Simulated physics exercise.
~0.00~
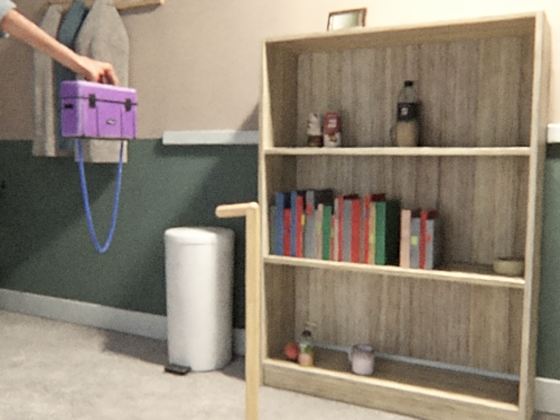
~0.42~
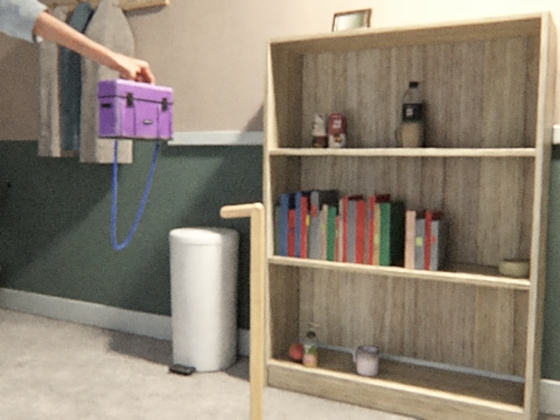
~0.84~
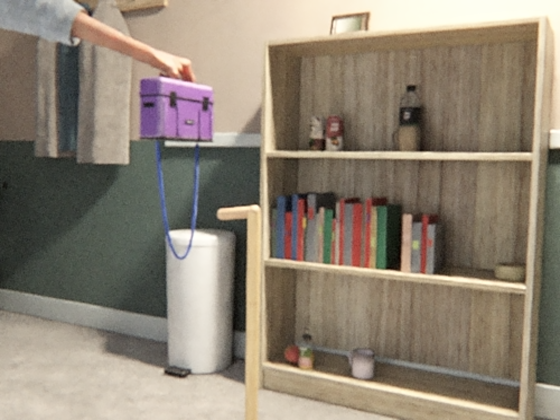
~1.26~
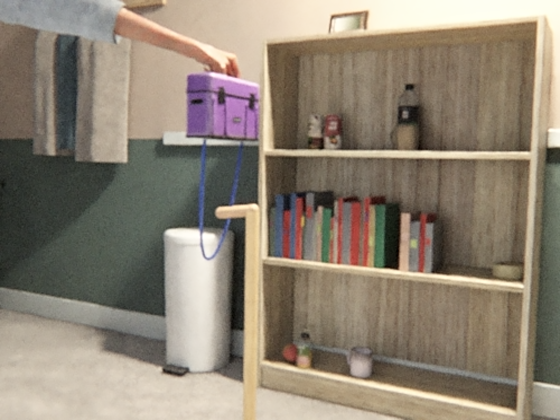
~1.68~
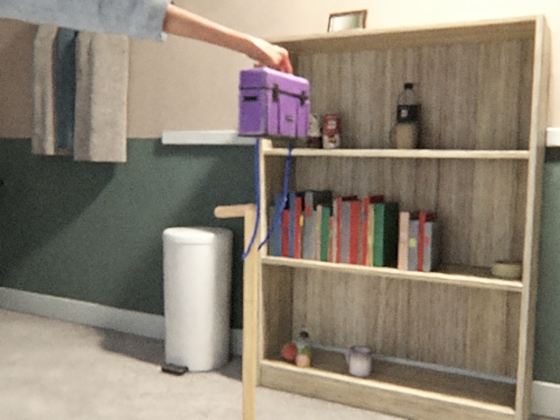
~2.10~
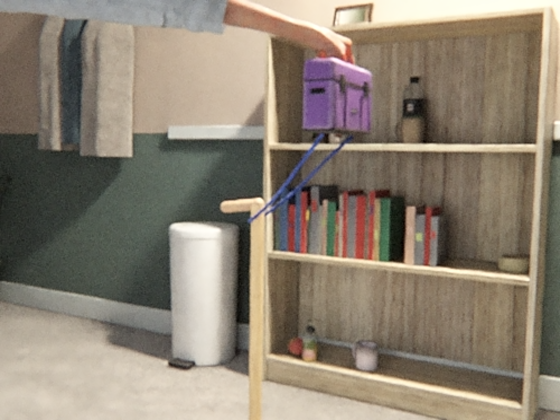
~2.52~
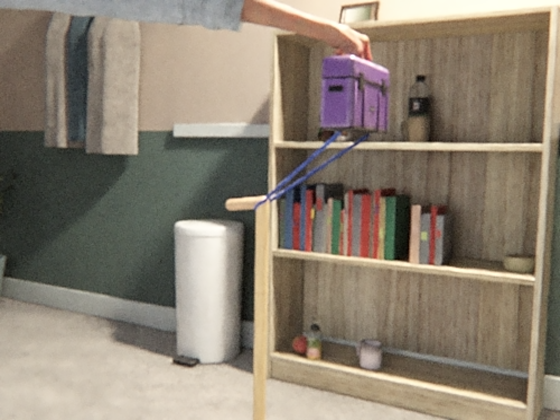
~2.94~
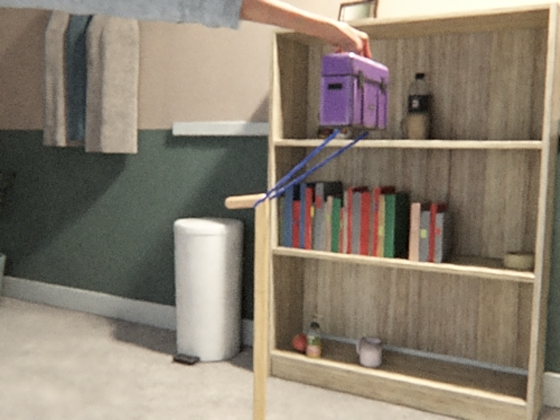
A purple case with a blue loop dangling beneath it was carried rightward by a hand, past a short wooden post in front of a bookshelf, until the loop caught on the post's top bar and pulled tight, and the hand stopped.
